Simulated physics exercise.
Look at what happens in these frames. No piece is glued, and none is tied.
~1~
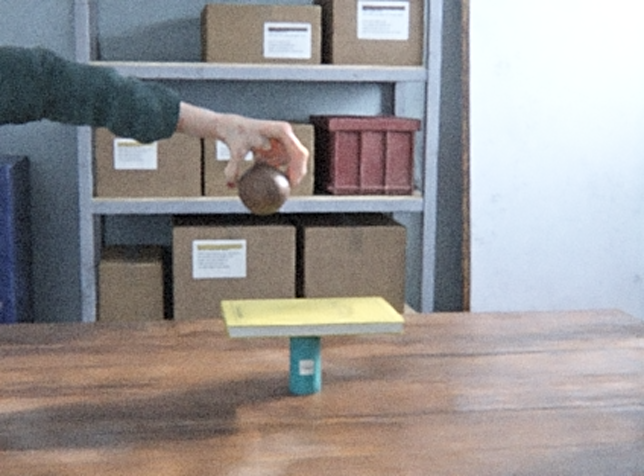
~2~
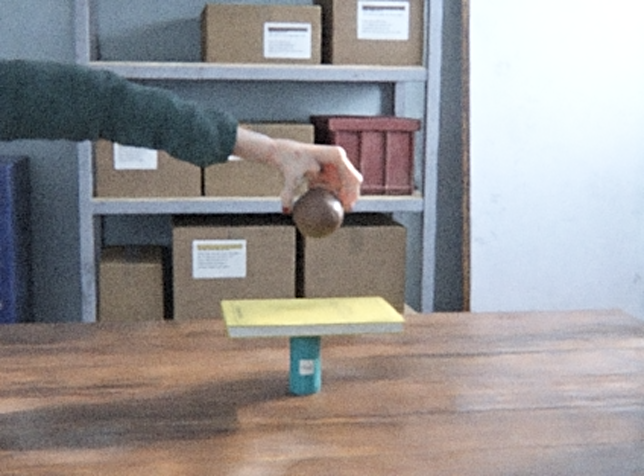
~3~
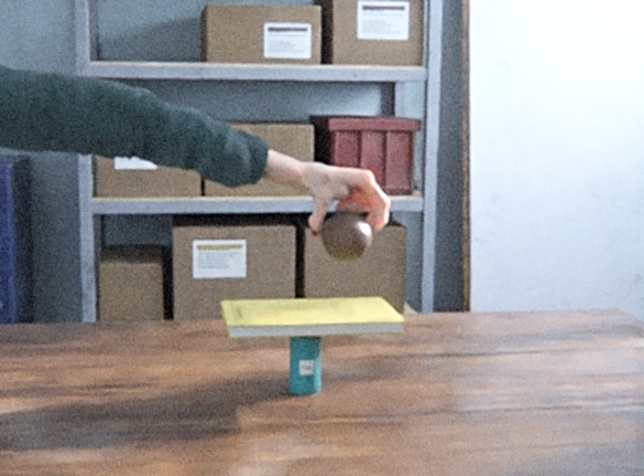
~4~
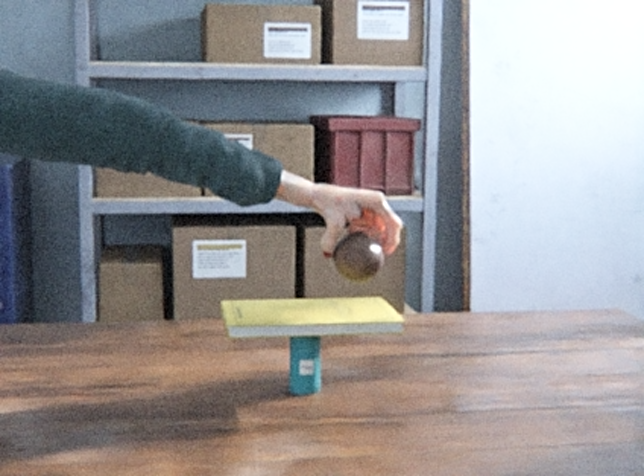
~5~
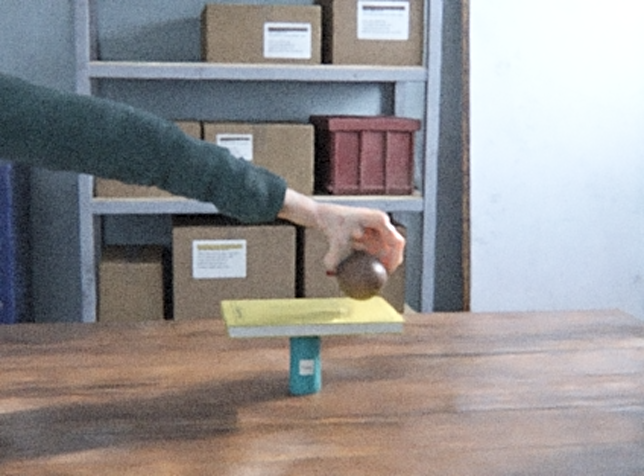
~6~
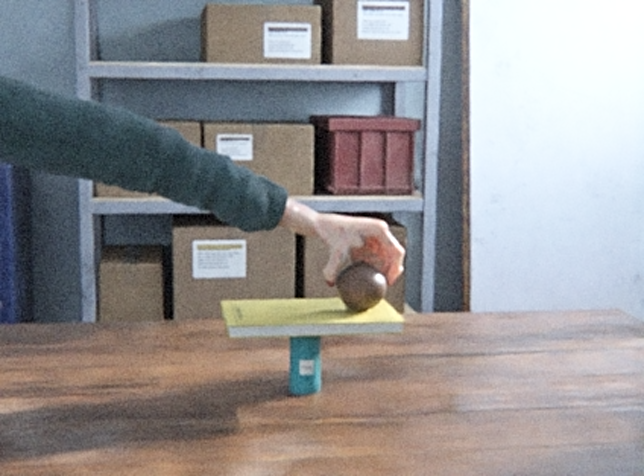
A hand in a dark green sleeve reaches in from the left, holding a round brown onion above a wooden table, seen from the front by a still camera. A yellow book lies flat across a small upright teal cylinder, before grey shelves of cardboard boxes and a red bin. The hand carries the onion rightward and down onto the book's right side, keeping hold of it.
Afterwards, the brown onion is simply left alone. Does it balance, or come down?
I expect it to fail to stay steady.
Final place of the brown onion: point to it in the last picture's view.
At about (406, 365).
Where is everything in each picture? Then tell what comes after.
Coming down; brown onion (264, 188); yellow book (310, 316), in the first frame.
Coming down; brown onion (318, 213); yellow book (310, 316), in the second frame.
Coming down; brown onion (346, 236); yellow book (310, 316), in the third frame.
Coming down; brown onion (359, 257); yellow book (310, 316), in the fourth frame.
Coming down; brown onion (362, 275); yellow book (310, 316), in the fifth frame.
In place under the hand; brown onion (362, 286); yellow book (310, 316), in the sixth frame.
Then, 0.50 s past the last view, brown onion now fallen; yellow book rocked 57° from its first pose.
Then, 0.70 s past the last view, yellow book rocked 45° from its first pose; turquoise shaker rocked 16° from its first pose.
Then, 0.90 s past the last view, yellow book now fallen; turquoise shaker on its side.
Finally, fallen, brown onion and yellow book; down or leaning hard in the stack, turquoise shaker. Final places as the last picture's camera would see them, brown onion near (407, 365). The stack gives way.
